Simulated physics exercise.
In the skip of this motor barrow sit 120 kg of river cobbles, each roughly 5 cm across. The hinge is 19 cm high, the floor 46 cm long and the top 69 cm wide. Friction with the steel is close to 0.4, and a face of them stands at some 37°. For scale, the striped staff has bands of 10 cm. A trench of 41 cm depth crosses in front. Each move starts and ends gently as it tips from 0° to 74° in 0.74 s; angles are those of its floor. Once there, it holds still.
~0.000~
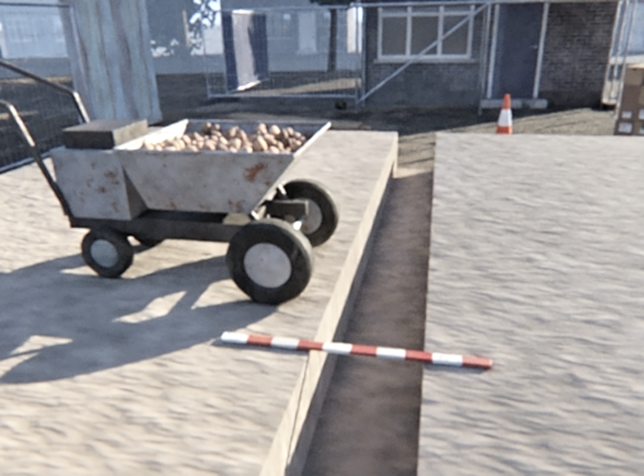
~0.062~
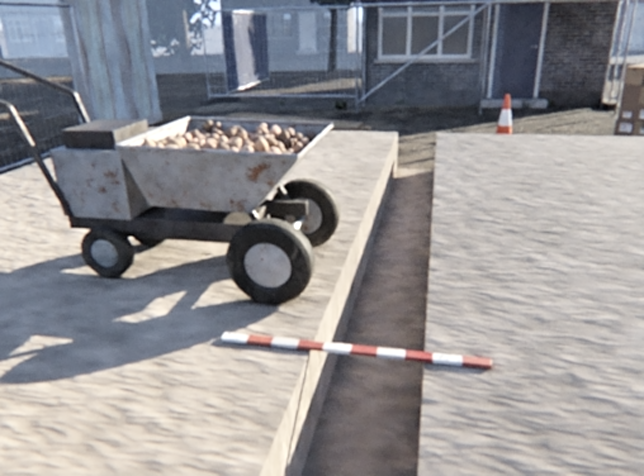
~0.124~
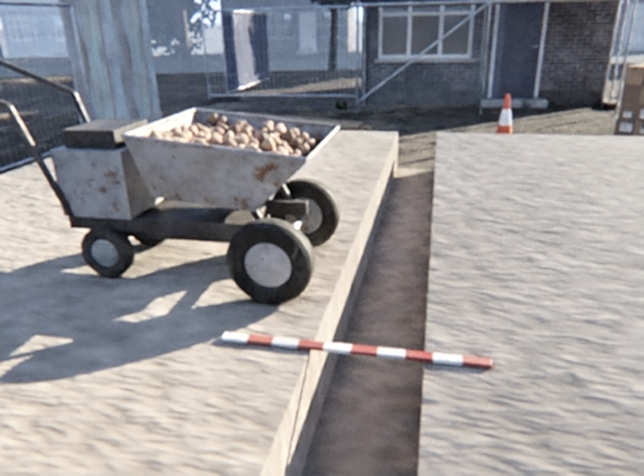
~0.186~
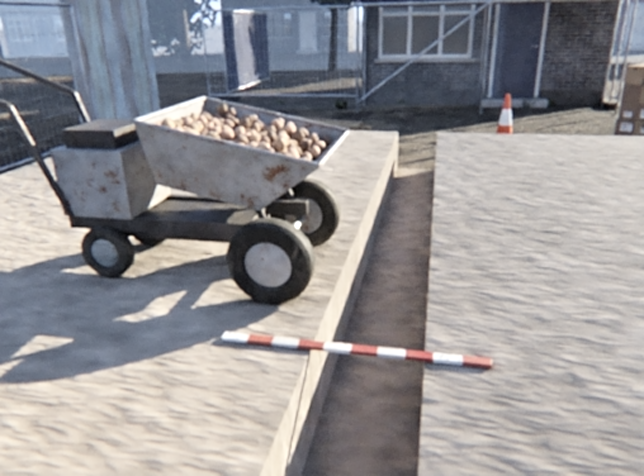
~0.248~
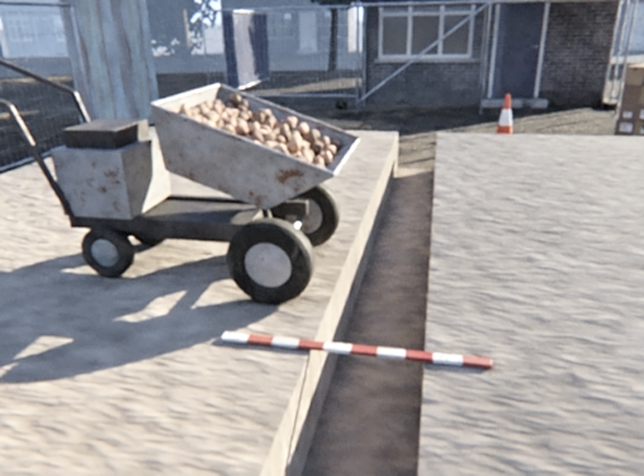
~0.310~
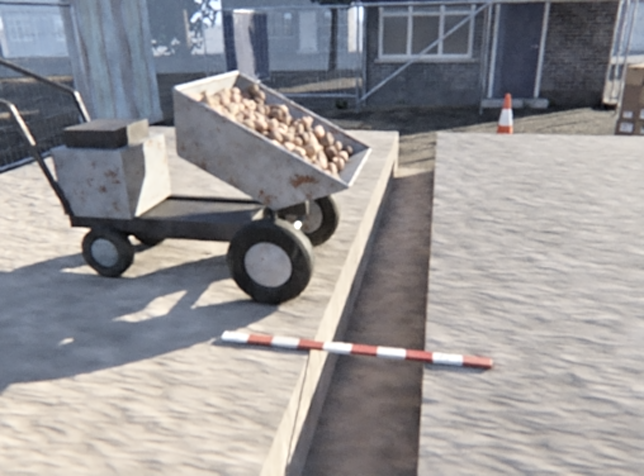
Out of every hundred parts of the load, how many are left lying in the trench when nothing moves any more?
Around 39 in every hundred.
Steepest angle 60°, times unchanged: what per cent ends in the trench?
About 50 per cent would end up in the trench.
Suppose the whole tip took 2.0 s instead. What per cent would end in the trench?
That would give about 60 percent.
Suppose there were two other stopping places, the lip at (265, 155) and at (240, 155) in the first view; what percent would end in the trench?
Near 70 per cent from the first place, 95 from the second.
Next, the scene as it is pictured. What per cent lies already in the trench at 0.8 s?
Around 15 per cent of it, at that instant.
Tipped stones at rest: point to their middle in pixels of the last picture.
The tipped stones centre close to (459, 277).
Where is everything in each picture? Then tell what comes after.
The skip is at 0°, its lip at (295, 156); the top of the load is at (249, 134), in the first frame.
Lip at (298, 157), floor tilted 1°, highest stones at (251, 133); the stones move at 0.3 m/s on average, in the second frame.
The skip is at 6°, its lip at (307, 160); the top of the load is at (217, 128); the stones move at 0.7 m/s on average, in the third frame.
Lip at (320, 166), floor tilted 12°, highest stones at (215, 118); the stones move at 0.9 m/s on average, in the fourth frame.
The skip is at 19°, its lip at (334, 175); the top of the load is at (222, 107); the stones move at 1.1 m/s on average, in the fifth frame.
The skip is at 28°, its lip at (349, 188); the top of the load is at (234, 97); the stones move at 1.2 m/s on average, in the sixth frame.
After 0.6 s the floor is at 62°; 100 % in the skip; the foremost stones are at (383, 210).
After 0.8 s the floor is at 74°; 57 % in the skip, 14 % in the trench, 30 % past the trench; the foremost stones are at (480, 267).
After 1.2 s the floor is at 74°; 9 % in the skip, 28 % in the trench, 62 % past the trench; the foremost stones are past the picture's edge.
After 3.1 s the floor is at 74°; 0 % in the skip, 39 % in the trench, 61 % past the trench; the foremost stones are past the picture's edge.
